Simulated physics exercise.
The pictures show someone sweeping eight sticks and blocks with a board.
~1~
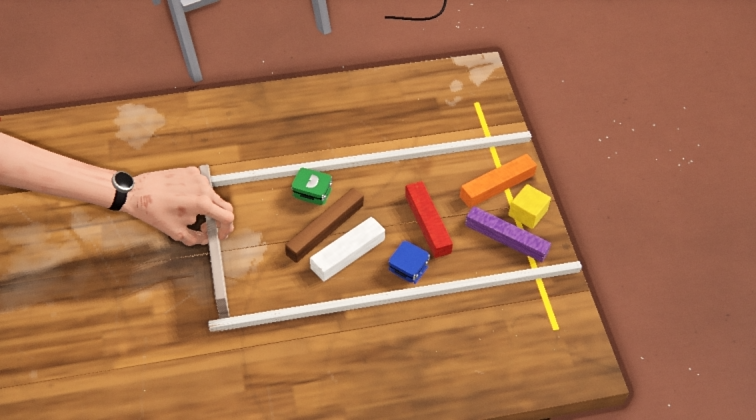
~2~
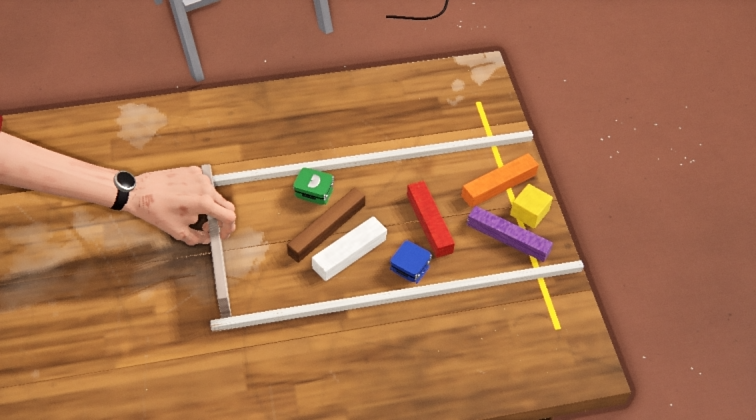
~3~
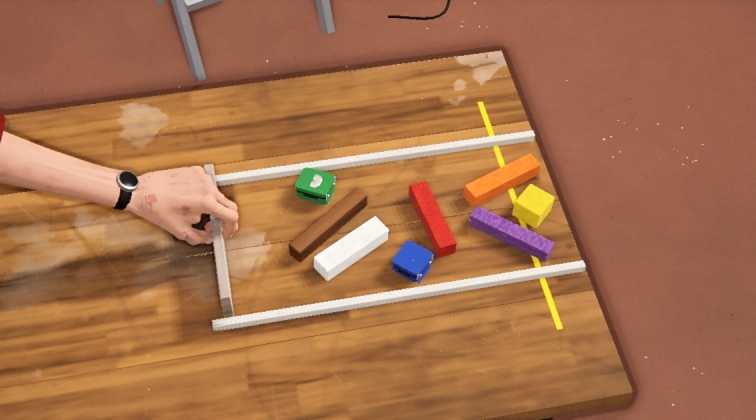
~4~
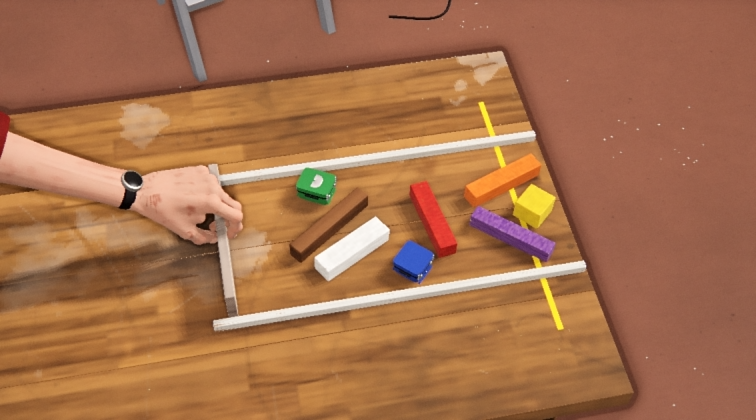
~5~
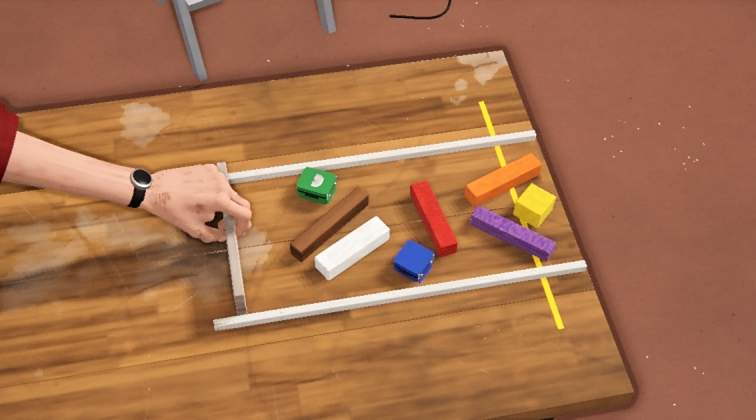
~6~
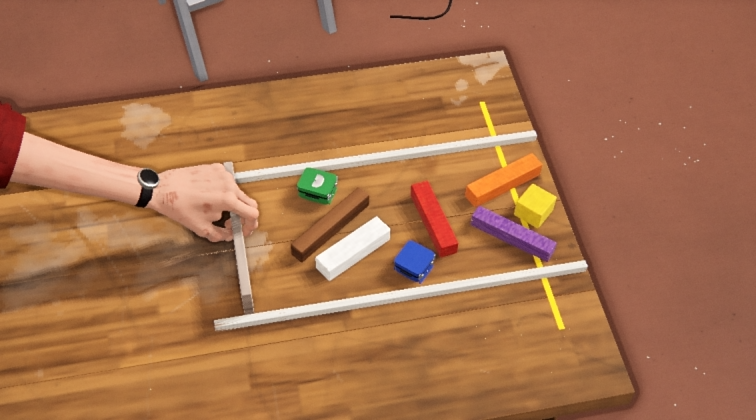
A hand sliding a board slowly right between two white rails toward colourful blocks and bars lying still on a wooden table.
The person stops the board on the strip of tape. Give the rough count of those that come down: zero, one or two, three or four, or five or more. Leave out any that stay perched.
In the end the number that fall off is three or four.
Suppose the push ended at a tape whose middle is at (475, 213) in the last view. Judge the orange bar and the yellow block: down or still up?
The orange bar is lost, the yellow block comes down.
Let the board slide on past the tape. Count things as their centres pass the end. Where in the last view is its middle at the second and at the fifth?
About (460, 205), then (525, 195).
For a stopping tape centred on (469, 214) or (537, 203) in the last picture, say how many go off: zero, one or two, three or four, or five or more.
Taking them in turn, just one or two; five or over.
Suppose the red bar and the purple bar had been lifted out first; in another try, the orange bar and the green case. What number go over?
2 in the first case, 3 in the second.
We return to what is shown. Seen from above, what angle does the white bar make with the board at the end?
Roughly 25° out of line.
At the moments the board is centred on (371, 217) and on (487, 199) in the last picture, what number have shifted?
The counts are 5 and 8.
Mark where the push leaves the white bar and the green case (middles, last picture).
The white bar stops around (552, 219); the green case around (518, 151).
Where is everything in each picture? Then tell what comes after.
The first picture shows yellow block (530, 206); orange bar (498, 181); purple bar (507, 234); board (214, 240); tape (513, 207).
The second picture shows orange bar (500, 180); blue case (410, 263).
The third picture shows purple bar (511, 234); red bar (432, 218).
The fourth picture shows yellow block (534, 206); board (223, 239).
The fifth picture shows orange bar (503, 180); white bar (353, 248).
The sixth picture shows yellow block (535, 206); orange bar (504, 180); purple bar (513, 234); board (238, 237); tape (519, 206).
Early on, none off yet; yellow block at rest near (535, 206); orange bar at rest near (504, 180); purple bar at rest near (513, 234).
A while later, none off yet; yellow block at rest near (535, 206); orange bar moving near (509, 179); purple bar moving near (519, 234).
Further along, none off yet; yellow block leaning well over near (580, 206); orange bar leaning well over near (568, 174); purple bar travelled a little near (561, 227).
Finally, the number that fall off is three or four; lost, red bar, purple bar, orange bar and yellow block.
